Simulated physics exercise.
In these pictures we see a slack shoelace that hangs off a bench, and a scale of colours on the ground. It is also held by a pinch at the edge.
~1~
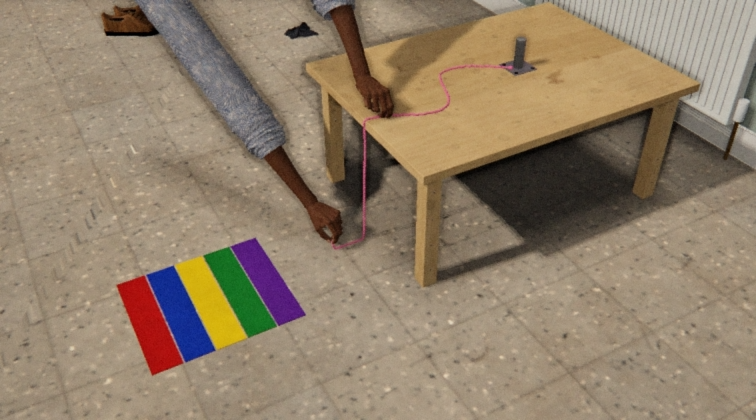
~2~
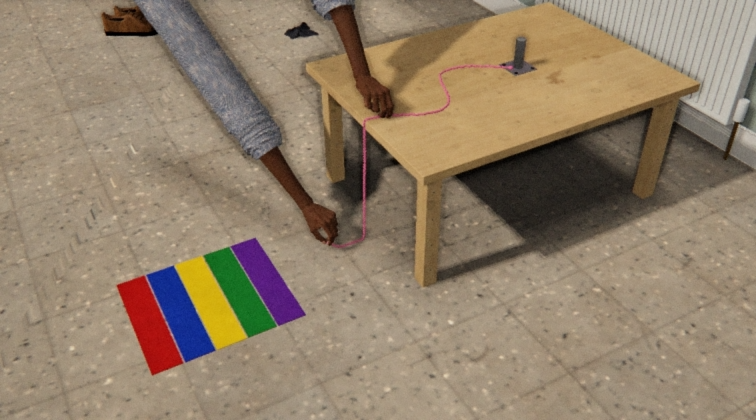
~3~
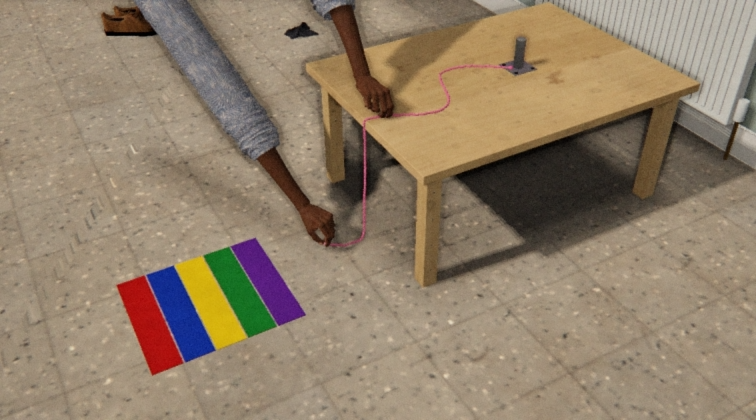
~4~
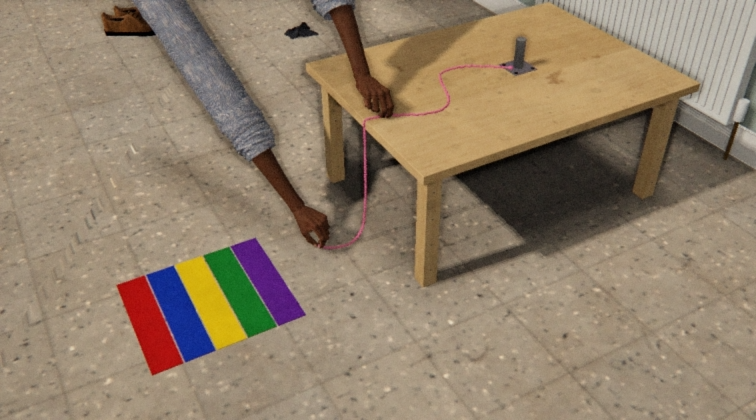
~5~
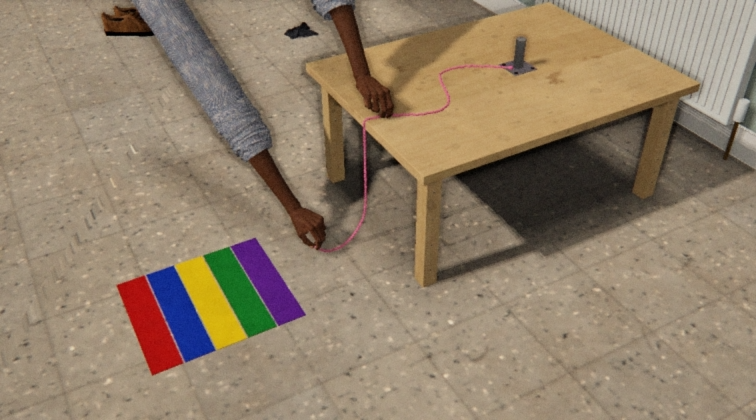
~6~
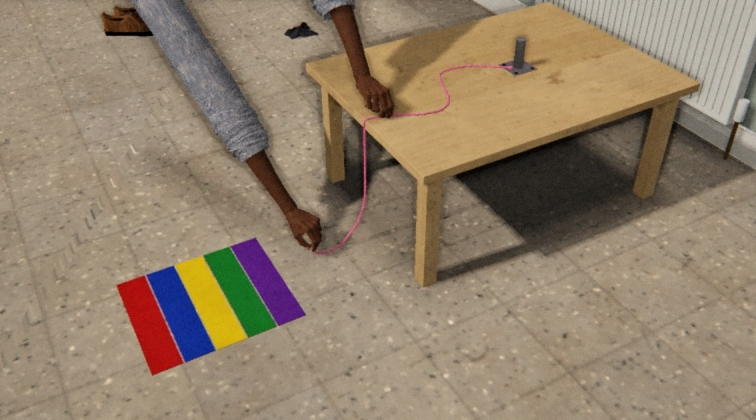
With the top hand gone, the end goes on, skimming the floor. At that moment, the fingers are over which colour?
Over the blue one.
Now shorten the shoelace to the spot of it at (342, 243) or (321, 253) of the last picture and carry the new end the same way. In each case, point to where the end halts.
Roughly (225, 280), (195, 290).
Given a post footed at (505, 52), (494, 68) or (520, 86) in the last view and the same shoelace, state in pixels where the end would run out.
(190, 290), (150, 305) and (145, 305).
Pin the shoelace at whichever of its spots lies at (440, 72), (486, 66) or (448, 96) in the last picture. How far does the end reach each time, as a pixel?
Going through the three tries, you get (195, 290), (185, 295) and (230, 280).
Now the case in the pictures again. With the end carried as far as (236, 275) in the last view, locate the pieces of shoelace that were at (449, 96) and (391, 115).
One heads to (408, 104) and the other heads to (355, 147).
Soon after, end near (236, 275); over green.
After that, end near (198, 289); over yellow.
At the stop, end near (175, 297); over blue. The blue one.
